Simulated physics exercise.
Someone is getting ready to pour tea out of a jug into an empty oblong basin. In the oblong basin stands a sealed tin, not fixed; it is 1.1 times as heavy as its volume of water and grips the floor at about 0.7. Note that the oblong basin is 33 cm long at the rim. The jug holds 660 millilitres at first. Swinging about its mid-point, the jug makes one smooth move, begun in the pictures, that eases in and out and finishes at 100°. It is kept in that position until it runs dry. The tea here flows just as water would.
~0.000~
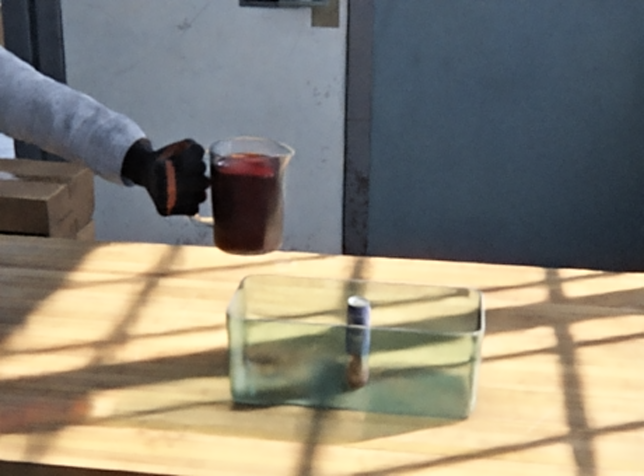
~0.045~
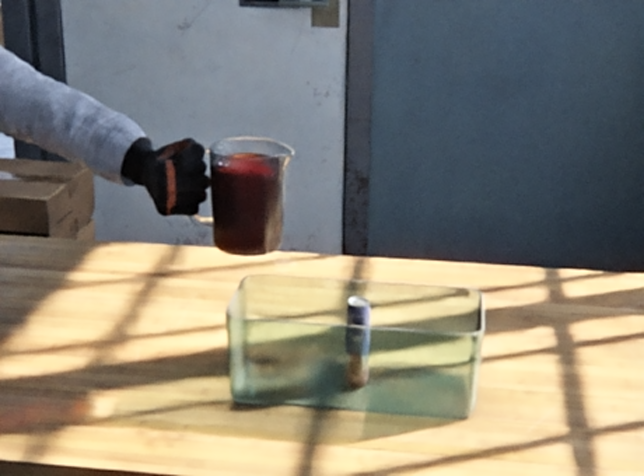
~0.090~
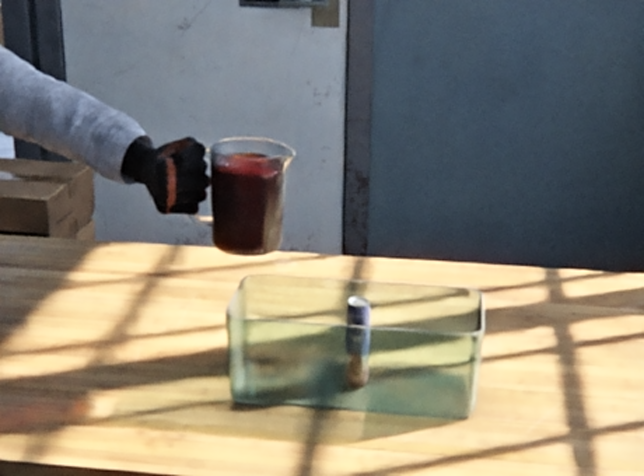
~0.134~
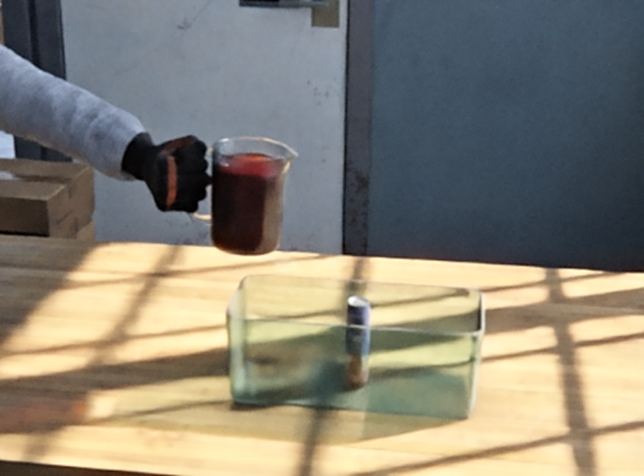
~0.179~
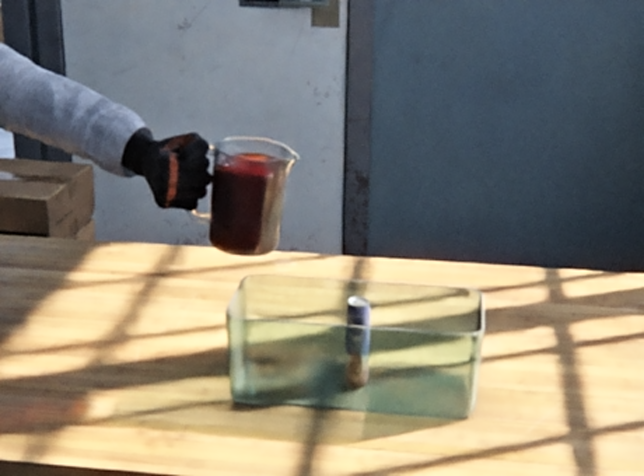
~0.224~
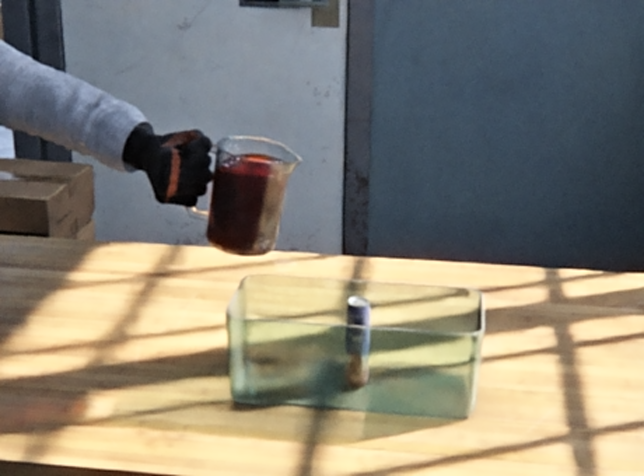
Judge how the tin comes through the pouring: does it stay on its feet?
No, it tips.
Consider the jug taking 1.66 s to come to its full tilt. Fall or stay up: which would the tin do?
The tin topples.
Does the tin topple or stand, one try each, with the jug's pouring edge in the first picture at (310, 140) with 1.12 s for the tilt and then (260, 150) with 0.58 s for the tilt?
The tin stays vertical the first time and stays vertical the second time.
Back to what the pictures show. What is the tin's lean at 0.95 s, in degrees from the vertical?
About 0 degrees from upright.
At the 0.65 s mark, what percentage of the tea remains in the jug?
88 %.
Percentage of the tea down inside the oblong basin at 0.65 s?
About 1%.
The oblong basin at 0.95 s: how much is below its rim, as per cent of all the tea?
Close to 34 in a hundred.
After 0.65 s the tilt is 61° and 88 per cent is still to pour; the tin stands where it began.
After 0.95 s the tilt is 94° and 44 per cent is still to pour; the tin stands where it began.
After 1.28 s the tilt is 100° and 8 per cent is still to pour; the tin leans 47°.
After 1.63 s the tilt is 100° and 1 per cent is still to pour; the tin lies on its side.
In the end the tin lies on its side.
